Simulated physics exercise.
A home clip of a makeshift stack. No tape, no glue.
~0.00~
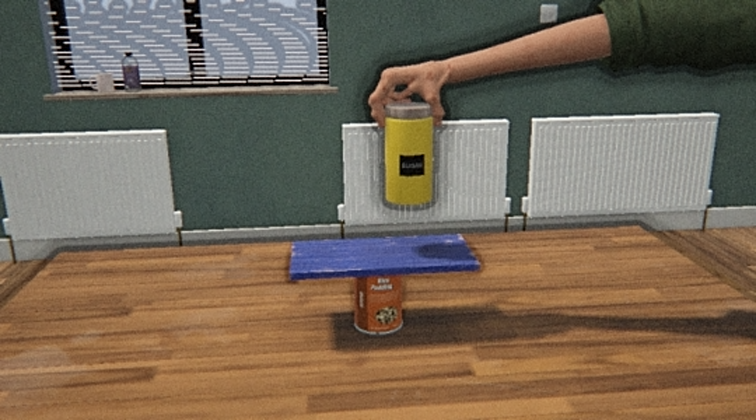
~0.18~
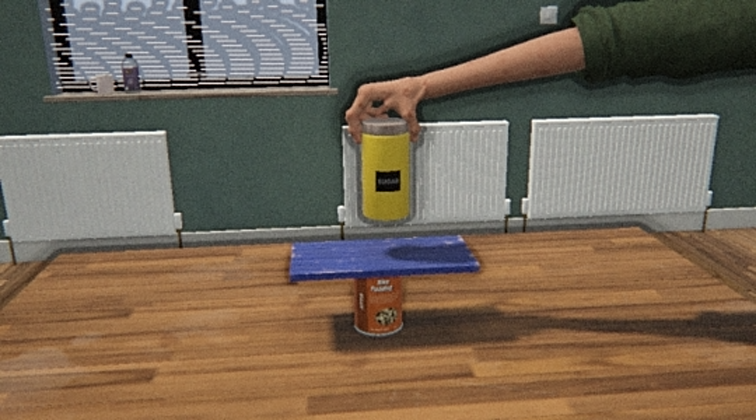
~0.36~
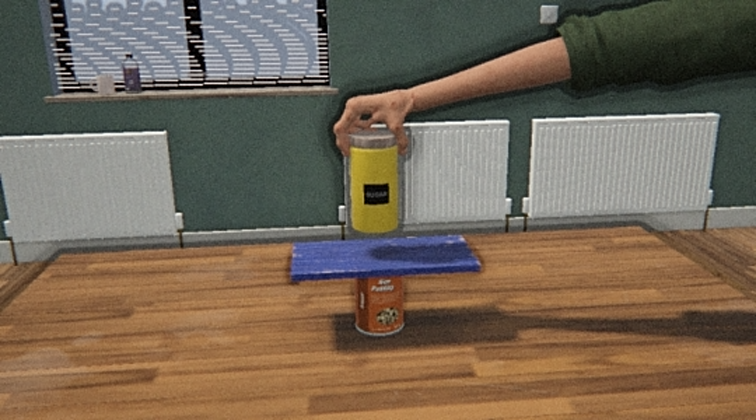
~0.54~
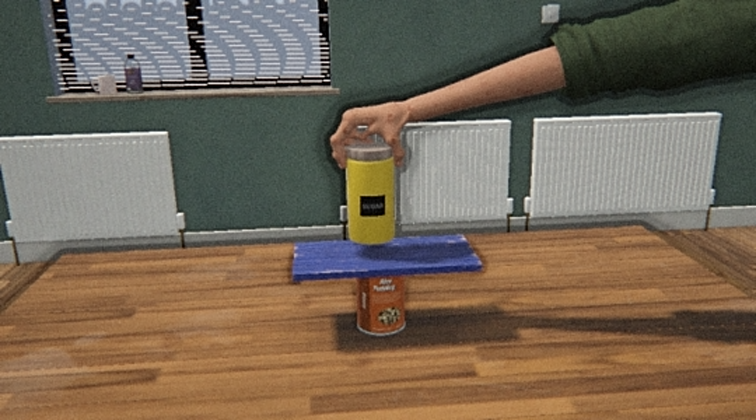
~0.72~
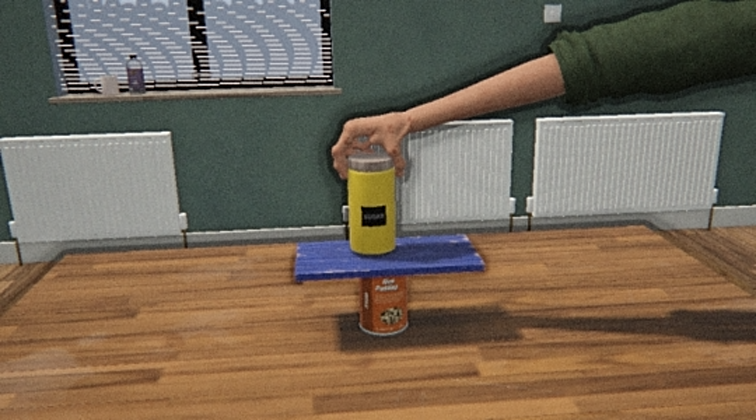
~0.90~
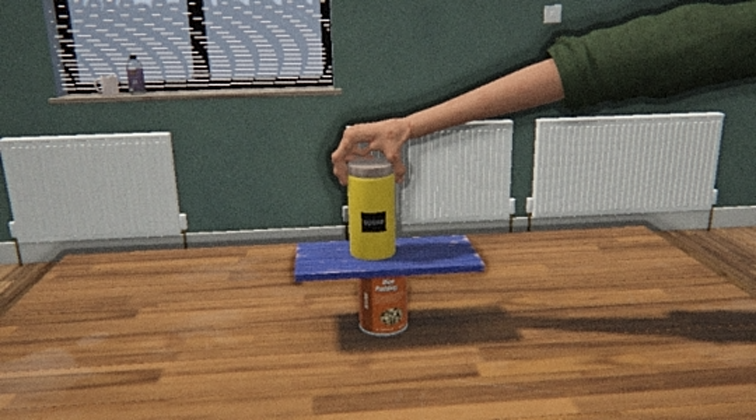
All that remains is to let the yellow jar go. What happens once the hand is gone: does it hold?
The stack holds.
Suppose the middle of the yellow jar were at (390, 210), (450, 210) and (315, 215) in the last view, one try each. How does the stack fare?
First, it holds; second, it gives way; third, it gives way.
By 1.70 s, things are still on the move.
By 2.60 s, all is still.
When it is over (3.5 s), all 3 as before. End places, in pixels of the last picture, yellow jar near (371, 209). The stack stays up.
